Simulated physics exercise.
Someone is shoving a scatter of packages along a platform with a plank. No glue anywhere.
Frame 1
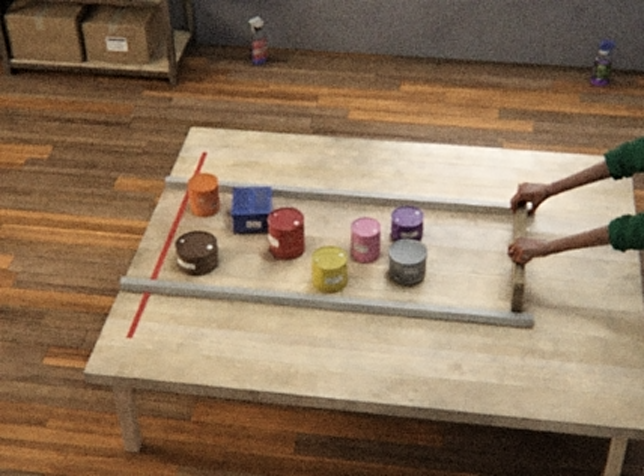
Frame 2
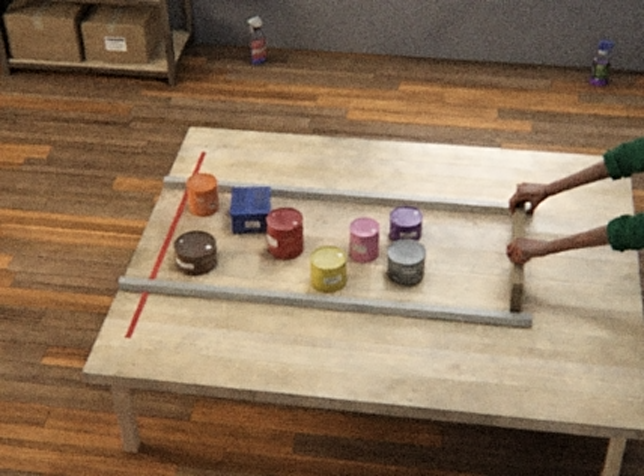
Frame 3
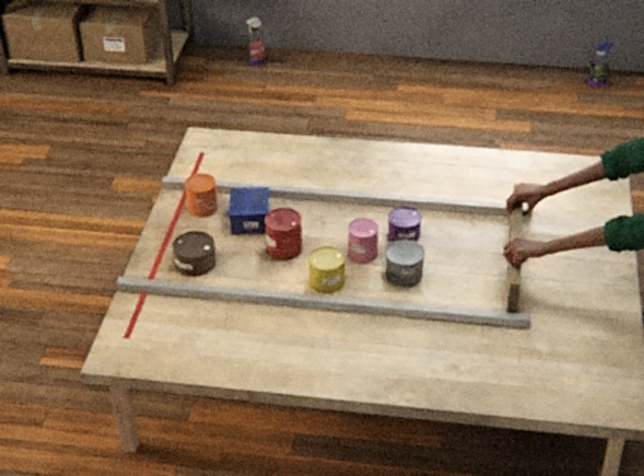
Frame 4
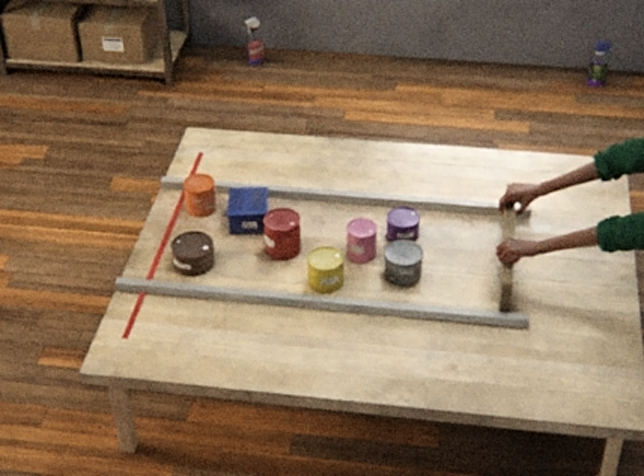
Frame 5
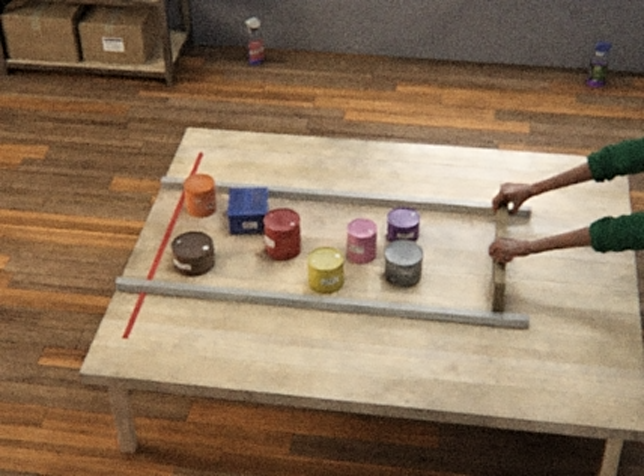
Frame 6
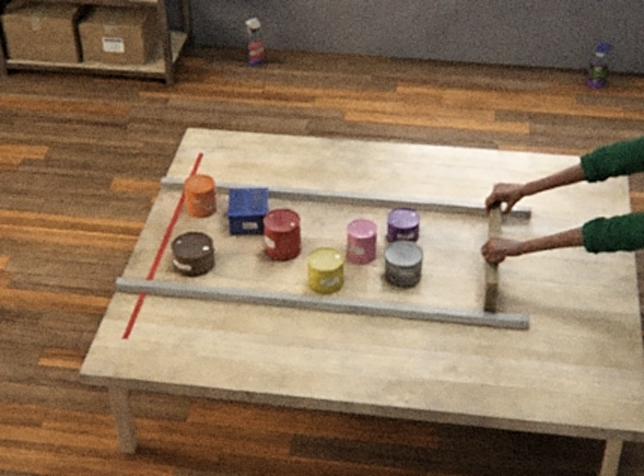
Two hands in dark green sleeves reach in from the right over a pale wooden table, seen from above at an angle, in a room with a wood-plank floor. Between two grey rails sit orange, brown, red, yellow, pink, purple and grey cans and a blue box, with red tape at the left. The hands slide an upright plank slightly left, not touching the cans, which stay put as the view shifts very slightly.
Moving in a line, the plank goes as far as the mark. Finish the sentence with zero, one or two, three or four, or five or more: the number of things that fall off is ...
The number of things that fall off is three or four.
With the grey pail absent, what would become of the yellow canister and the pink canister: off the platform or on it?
Yellow canister stays put; pink canister stays put.
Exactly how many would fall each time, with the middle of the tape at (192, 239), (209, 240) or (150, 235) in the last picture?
Down on the ground: 1, 1 and 8.
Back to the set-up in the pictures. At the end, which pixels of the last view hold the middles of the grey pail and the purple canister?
The grey pail comes to rest at (142, 240), and the purple canister comes to rest at (161, 202).
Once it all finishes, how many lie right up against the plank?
4.
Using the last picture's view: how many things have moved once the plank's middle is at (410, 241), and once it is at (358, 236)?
At the first spot 2, then 4.
A little later, none off yet; orange pail at rest near (201, 196); brown canister at rest near (193, 254); blue tote at rest near (249, 211).
Next, none off yet; orange pail moving near (198, 196); brown canister at rest near (193, 254); blue tote shifted a little near (230, 208).
When it is over, the number that fall off is three or four; down, red canister, blue tote, brown canister and orange pail.
